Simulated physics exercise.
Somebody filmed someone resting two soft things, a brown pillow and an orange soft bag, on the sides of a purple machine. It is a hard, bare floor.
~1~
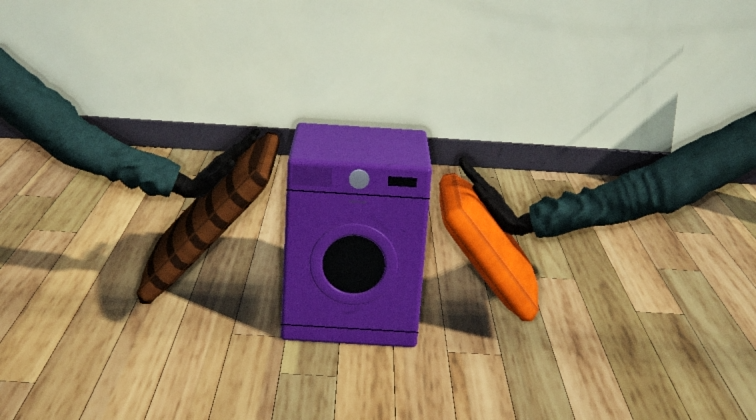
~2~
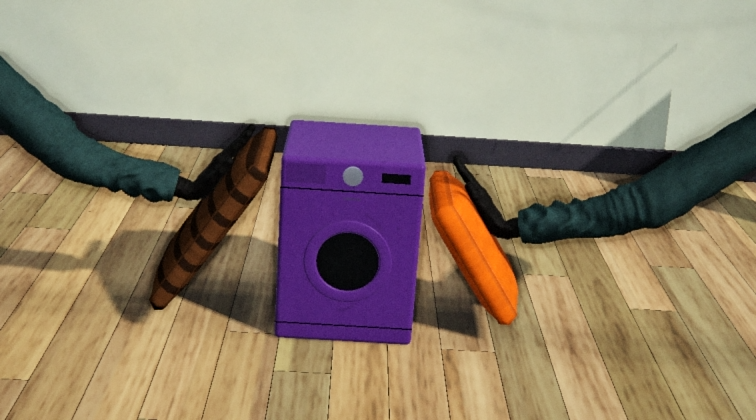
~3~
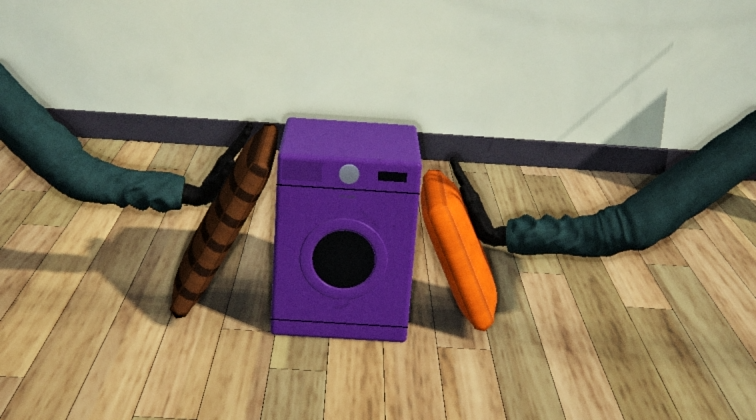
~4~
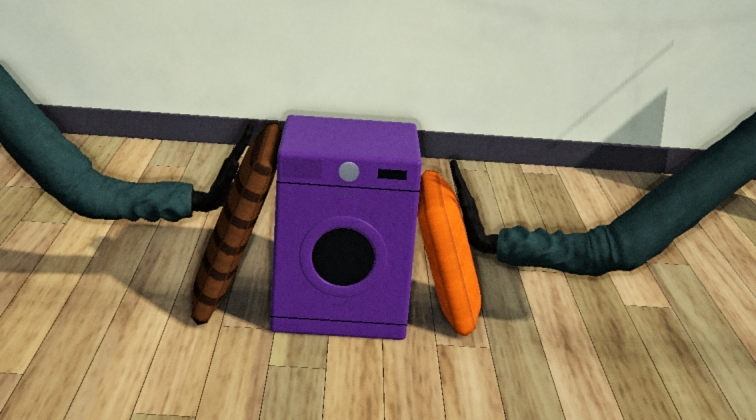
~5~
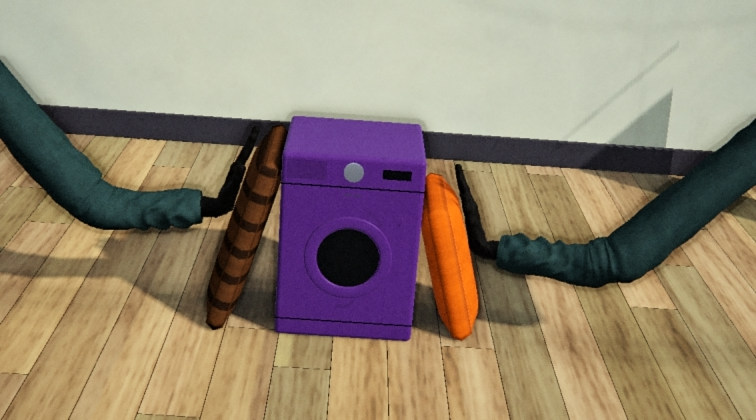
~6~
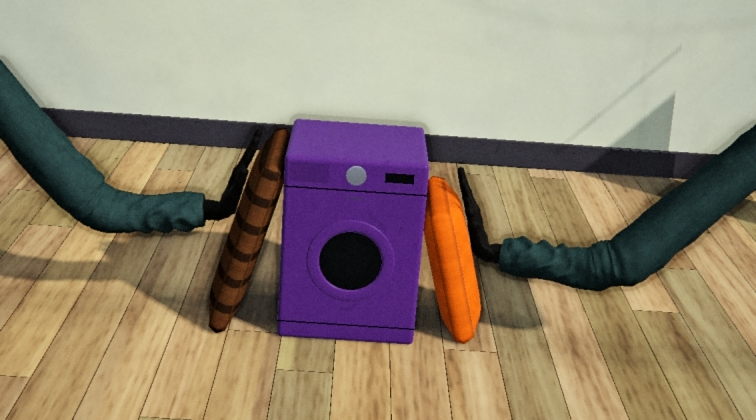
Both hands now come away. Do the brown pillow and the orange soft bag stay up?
The brown pillow holds its lean and the orange soft bag remains propped up.
Then, 0.22 s past the final frame, pillow still up near (251, 228); soft bag still up near (448, 260).
When it is over, pillow still up near (251, 228); soft bag still up near (449, 261). The brown pillow remains propped up and the orange soft bag keeps leaning.
